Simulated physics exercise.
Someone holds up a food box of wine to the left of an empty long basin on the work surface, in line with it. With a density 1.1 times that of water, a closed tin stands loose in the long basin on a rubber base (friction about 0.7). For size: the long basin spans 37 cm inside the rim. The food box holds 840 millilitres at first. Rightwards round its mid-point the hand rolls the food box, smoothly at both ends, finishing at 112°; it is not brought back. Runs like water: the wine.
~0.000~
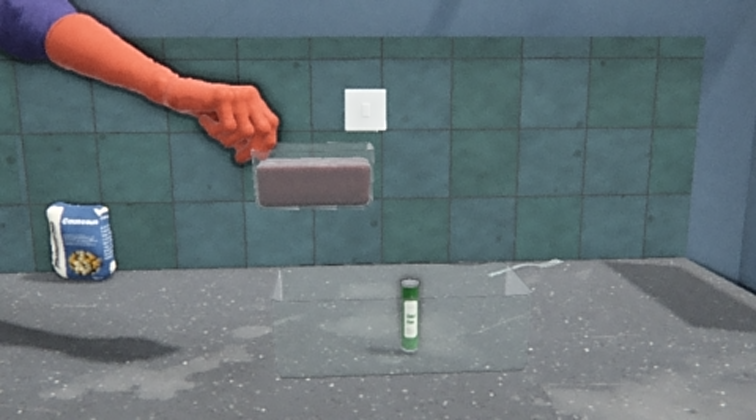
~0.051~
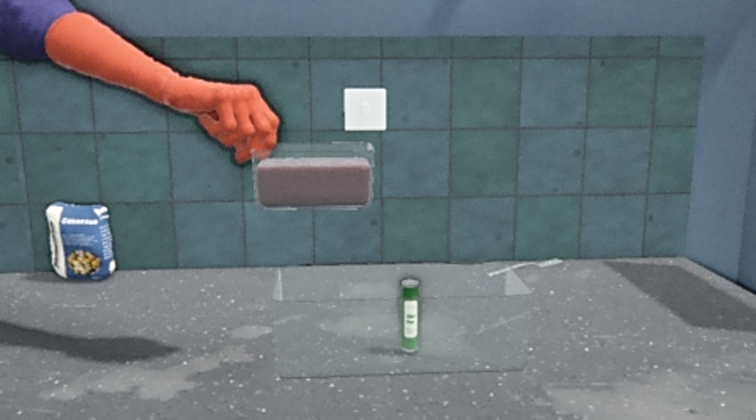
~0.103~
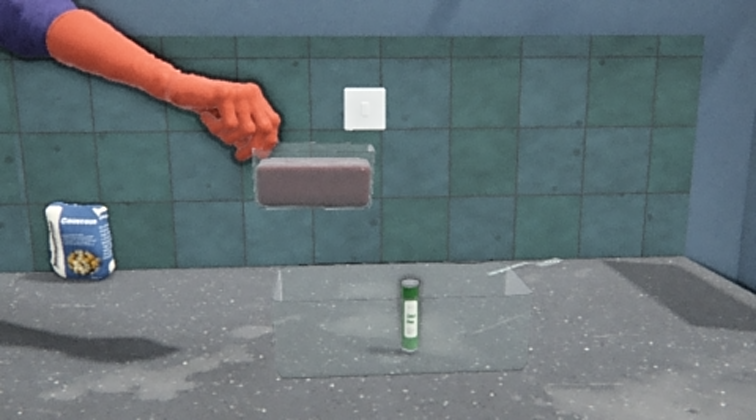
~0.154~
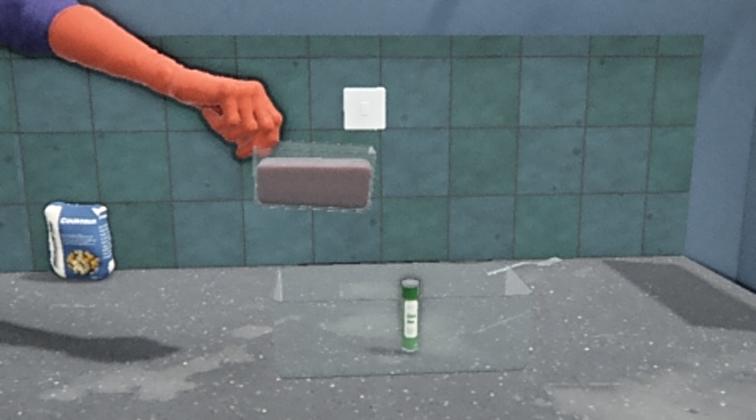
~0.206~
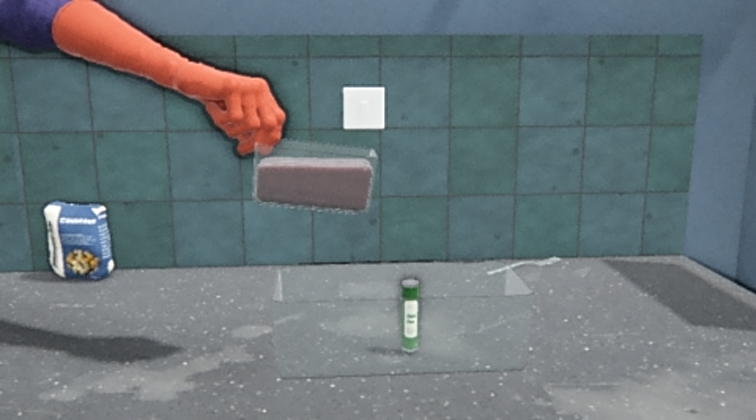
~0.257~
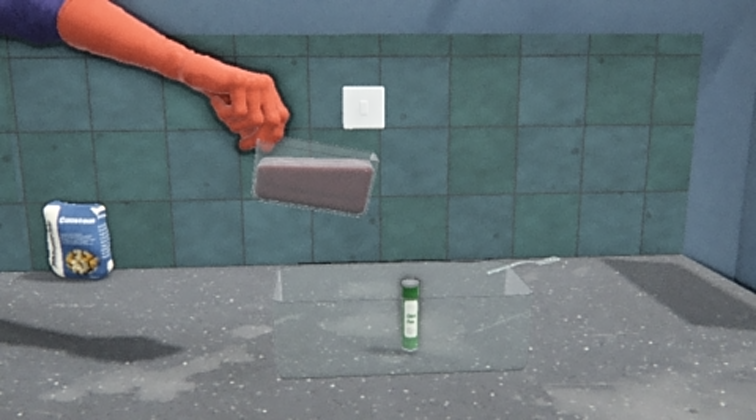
The footage shows a hand with an orange-red arm holding a clear container of dark liquid above a grey worktop, left of a small green cylinder in a transparent basin, then slowly tilting the container slightly to the right.
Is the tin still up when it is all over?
Yes, I expect it will stay vertical.
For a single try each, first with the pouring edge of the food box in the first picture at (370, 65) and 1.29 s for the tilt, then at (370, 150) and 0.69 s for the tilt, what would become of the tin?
First it remains upright; then it falls.
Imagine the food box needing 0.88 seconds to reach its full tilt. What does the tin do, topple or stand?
The tin stays on its base.
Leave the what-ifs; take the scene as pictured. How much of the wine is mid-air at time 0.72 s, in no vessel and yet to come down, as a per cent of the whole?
About 36 per cent.
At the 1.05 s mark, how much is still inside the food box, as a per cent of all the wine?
9 in a hundred, give or take.
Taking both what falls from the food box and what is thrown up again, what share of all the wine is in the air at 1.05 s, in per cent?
I'd put it at about 8 per cent of the liquid.
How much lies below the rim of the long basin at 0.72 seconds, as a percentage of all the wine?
I reckon close to 14 percent of it.
After 0.72 s the tilt is 66° and 51 per cent is still to pour; the tin stands where it began.
After 1.05 s the tilt is 103° and 9 per cent is still to pour; the tin stands where it began.
After 1.41 s the tilt is 112° and 0 per cent is still to pour; the tin stands where it began.
After 1.79 s the tilt is 112° and 0 per cent is still to pour; the tin stands where it began.
In the end the tin stands where it began.
